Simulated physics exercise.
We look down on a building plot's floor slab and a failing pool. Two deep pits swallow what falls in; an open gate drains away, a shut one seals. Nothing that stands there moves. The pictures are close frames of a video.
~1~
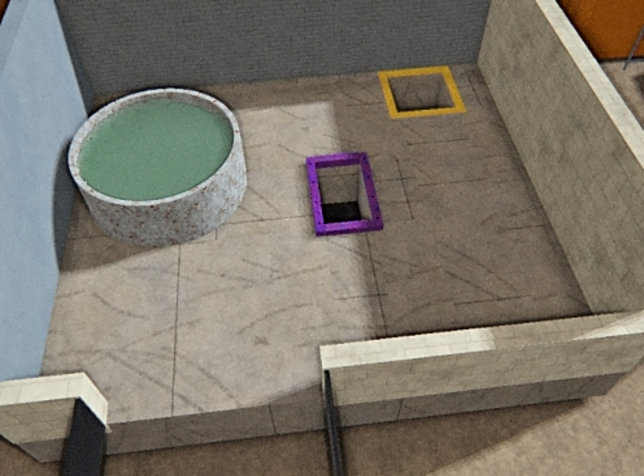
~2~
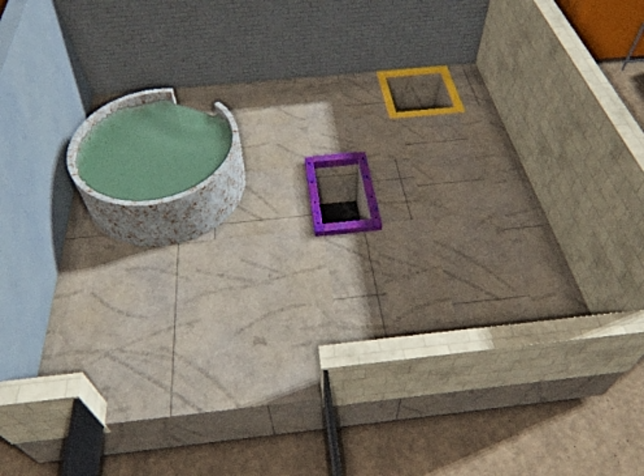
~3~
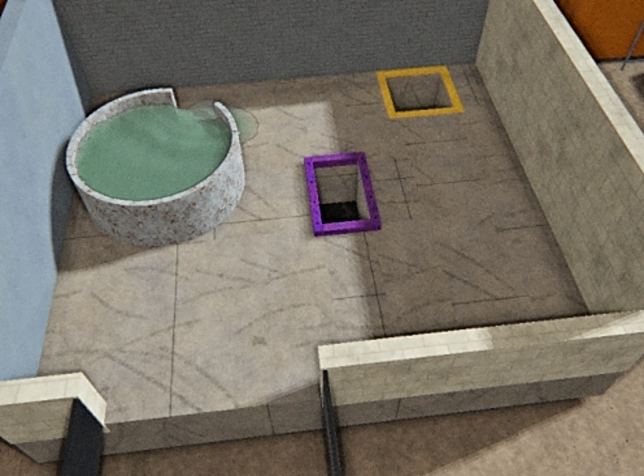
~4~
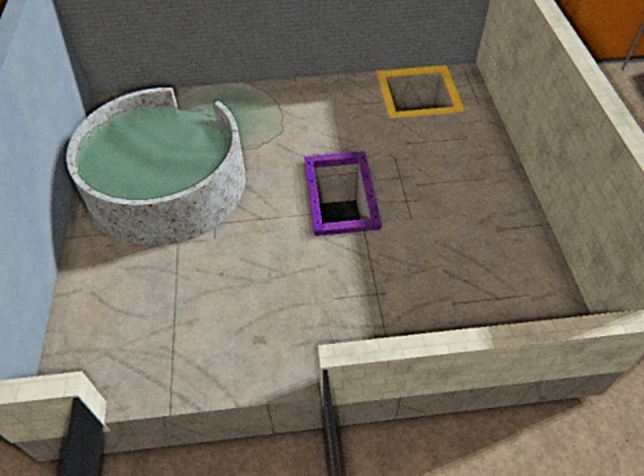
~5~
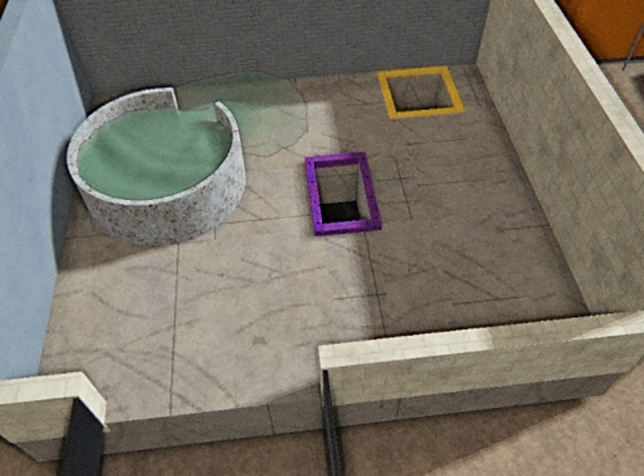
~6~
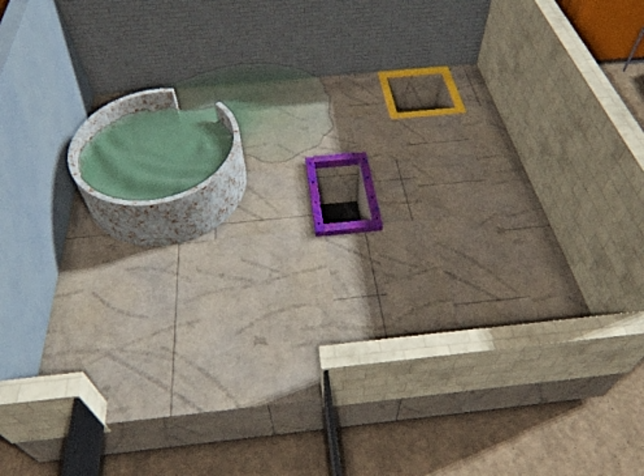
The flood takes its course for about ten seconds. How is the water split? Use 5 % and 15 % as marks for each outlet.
The gate takes less than 5 %; the purple pit takes less than 5 %; the yellow pit takes more than 15 %.
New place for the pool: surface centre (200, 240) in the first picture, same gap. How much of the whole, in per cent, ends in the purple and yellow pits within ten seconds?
Roughly, in per cent: Purple 12, yellow 30.
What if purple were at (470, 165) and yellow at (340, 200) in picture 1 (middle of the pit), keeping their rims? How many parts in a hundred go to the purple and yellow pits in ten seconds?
In per cent: Purple 8, yellow 6.
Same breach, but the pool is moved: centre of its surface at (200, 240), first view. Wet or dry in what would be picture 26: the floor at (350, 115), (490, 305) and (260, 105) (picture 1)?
As listed: Covered, no water, wet.
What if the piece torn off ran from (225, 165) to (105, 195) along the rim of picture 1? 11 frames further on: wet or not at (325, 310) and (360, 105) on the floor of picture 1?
One after the other: Wet, dry.
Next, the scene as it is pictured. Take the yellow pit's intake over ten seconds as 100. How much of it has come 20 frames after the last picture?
Close to 45 %.
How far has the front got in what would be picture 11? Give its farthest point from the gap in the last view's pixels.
Around (465, 67).
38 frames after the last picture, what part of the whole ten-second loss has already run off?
Close to 70 %.
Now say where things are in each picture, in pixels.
The first picture shows the pool at (157, 147) is whole and still.
In the second picture, the front is at a hidden place, out from the gap on the pool's far side.
In the third picture, the front is at a hidden place, out from the gap on the pool's far side.
In the fourth picture, the front is at (246, 86), out from the gap on the pool's far side.
In the fifth picture, the front is at (283, 79), out from the gap on the pool's far side.
In the sixth picture, water pours out on the pool's far side and has run to (316, 77).
A moment on, water covers 20 % of the floor; the gate 0 %, the purple pit 0 %, the yellow pit 1 %.
Next, water covers 25 % of the floor; the gate 0 %, the purple pit 0 %, the yellow pit 9 %.
Then, water covers 40 % of the floor; the gate 0 %, the purple pit 0 %, the yellow pit 19 %.
Later, water covers 60 % of the floor; the gate 0 %, the purple pit 0 %, the yellow pit 32 %.
In the end, water covers 75 % of the floor; the gate 2 %, the purple pit 0 %, the yellow pit 43 %.
